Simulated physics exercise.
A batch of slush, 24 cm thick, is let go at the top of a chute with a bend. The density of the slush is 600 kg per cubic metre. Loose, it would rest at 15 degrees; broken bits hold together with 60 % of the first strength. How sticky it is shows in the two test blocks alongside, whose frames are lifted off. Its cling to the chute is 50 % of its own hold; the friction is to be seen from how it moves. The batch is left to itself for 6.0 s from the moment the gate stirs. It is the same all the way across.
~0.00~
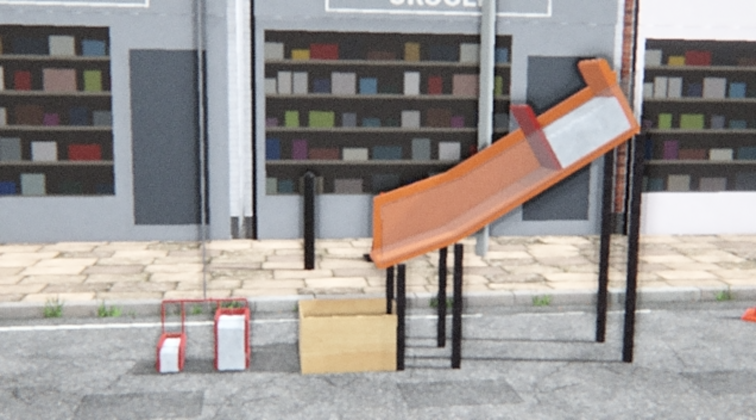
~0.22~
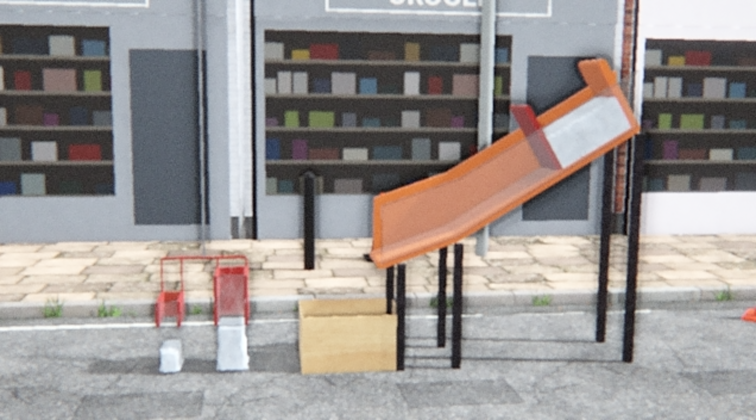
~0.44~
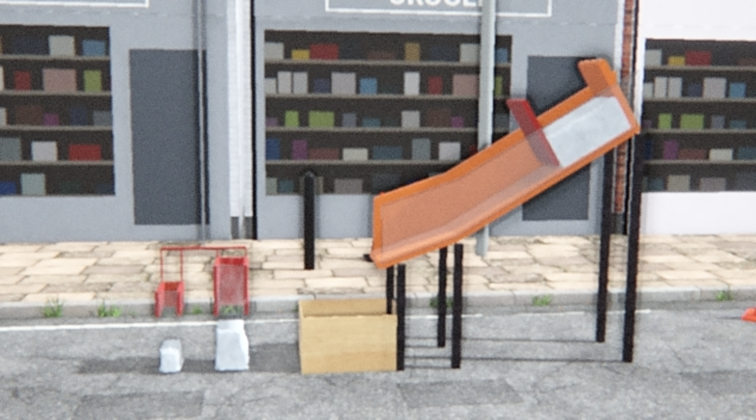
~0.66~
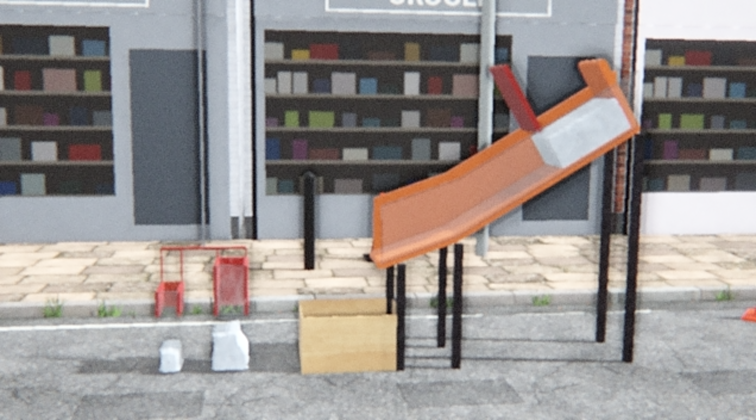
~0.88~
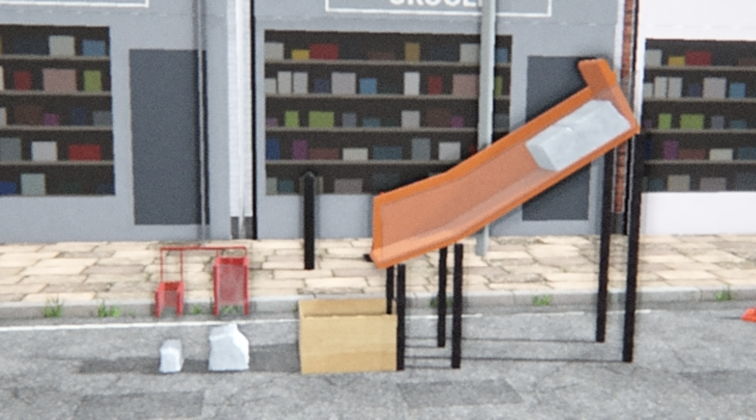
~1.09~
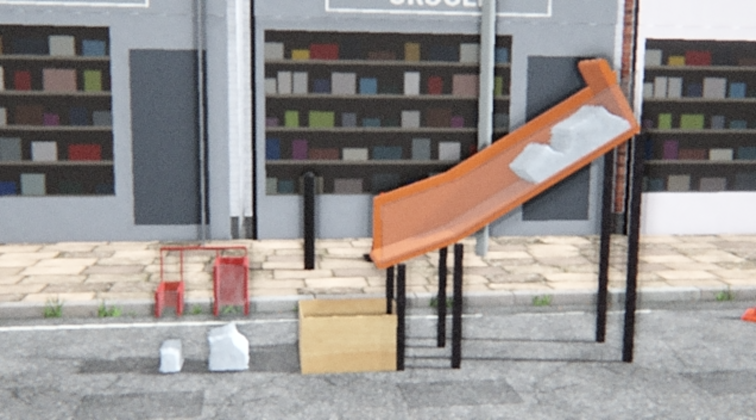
On a street outside grey shopfronts with shelves of goods, the view is from the front and stays still. An orange chute on black legs slopes down leftward above an open tan box, with white slush behind a red gate at its top and two white blocks in red casings at left. The casings lift off, the taller block slumps slightly, the gate swings up and away, and the slush slides a little downward, breaking unevenly.
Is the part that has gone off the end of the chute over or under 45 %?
It comes out under 45 %.
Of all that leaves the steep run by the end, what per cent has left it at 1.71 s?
Some 20 per cent.
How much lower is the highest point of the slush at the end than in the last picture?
About 9.5 cm.
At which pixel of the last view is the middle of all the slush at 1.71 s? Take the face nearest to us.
Near (534, 176).
After 1.71 s, 88 % is on the steep run, 12 % on the flatter one and 0 % past the end.
After 2.43 s, 60 % is on the steep run, 40 % on the flatter one and 0 % past the end.
After 3.15 s, 34 % is on the steep run, 63 % on the flatter one and 3 % past the end.
After 3.88 s, 34 % is on the steep run, 62 % on the flatter one and 4 % past the end.
After 6.36 s, at the end, 34 % is on the steep run, 62 % on the flatter one and 4 % past the end.
